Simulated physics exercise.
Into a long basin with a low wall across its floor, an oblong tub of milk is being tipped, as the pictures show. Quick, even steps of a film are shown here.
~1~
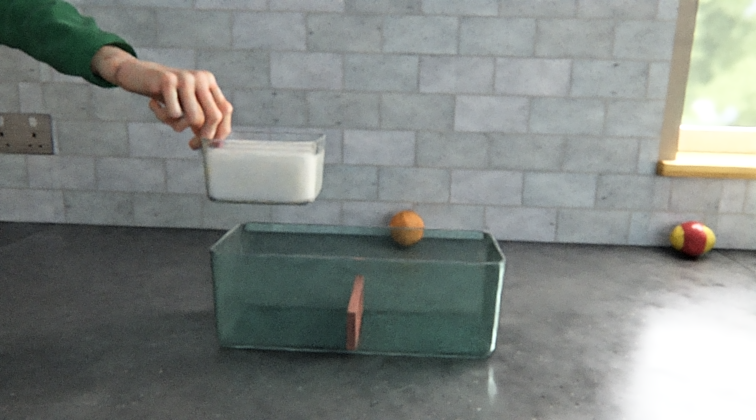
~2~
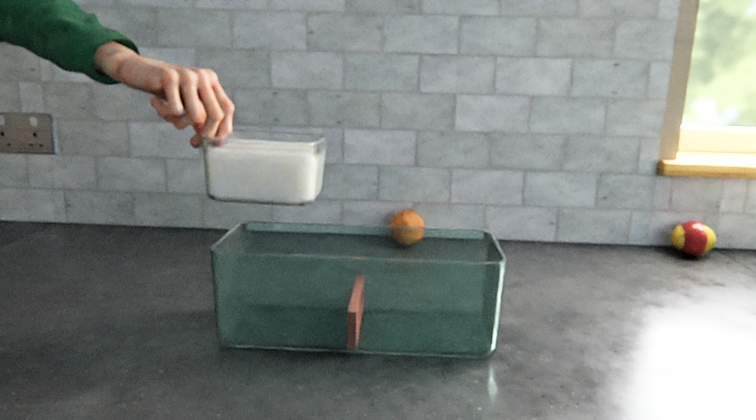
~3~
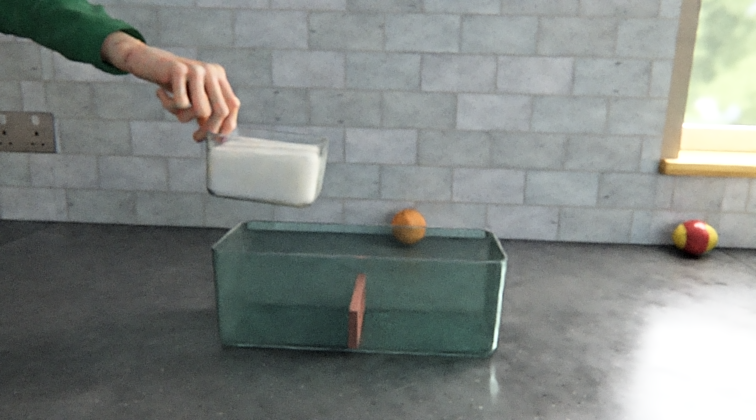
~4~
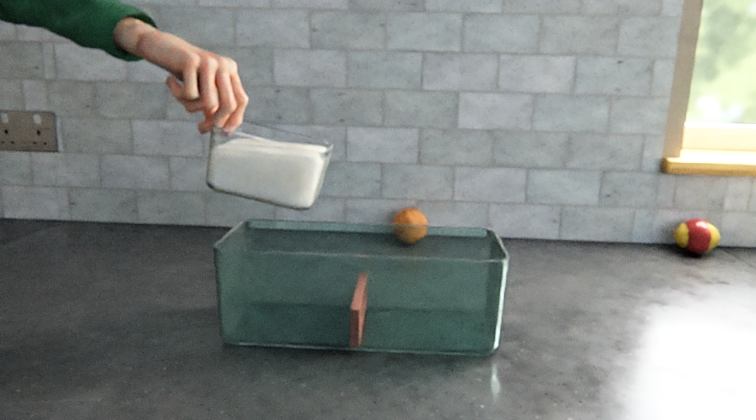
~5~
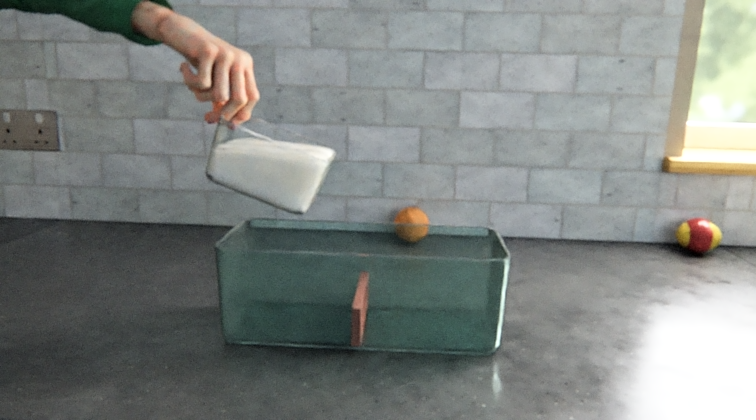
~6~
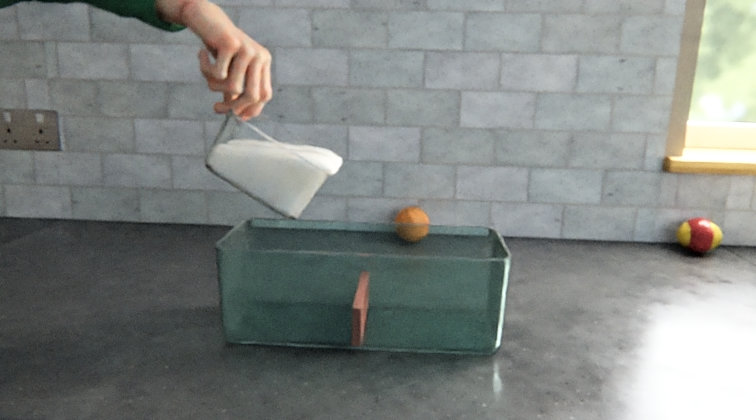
Oblong clear tub of milk tilting rightward in a green-sleeved person's hand above a long glass basin with a low wall inside.
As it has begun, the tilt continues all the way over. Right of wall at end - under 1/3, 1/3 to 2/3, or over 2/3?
Most likely the right of the wall will hold one third or more, up to two thirds.
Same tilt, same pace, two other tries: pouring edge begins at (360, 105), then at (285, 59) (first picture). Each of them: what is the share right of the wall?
The first start yields 90 per cent, the second 35 per cent.
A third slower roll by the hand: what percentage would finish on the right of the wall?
Something like 65 percent.
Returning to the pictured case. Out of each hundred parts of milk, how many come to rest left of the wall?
That is roughly 40 percent of it.
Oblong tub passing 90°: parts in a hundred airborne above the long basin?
It's close to 25 percent.
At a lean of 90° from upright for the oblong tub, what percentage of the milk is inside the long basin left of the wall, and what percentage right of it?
The left part holds close to 15 per cent, the right part close to 40.
A moment on, the oblong tub is tipped on its side and 25 per cent is still to pour, 13 is left of the wall and 38 right of it.
Next, the oblong tub is tipped right over and 5 per cent is still to pour, 34 is left of the wall and 58 right of it.
Then the oblong tub is tipped right over and 0 per cent is still to pour, 41 is left of the wall and 58 right of it.
Later the oblong tub is tipped right over and 0 per cent is still to pour, 41 is left of the wall and 58 right of it.
In the end 41 per cent lies left of the wall, 58 right of it and 0 outside.
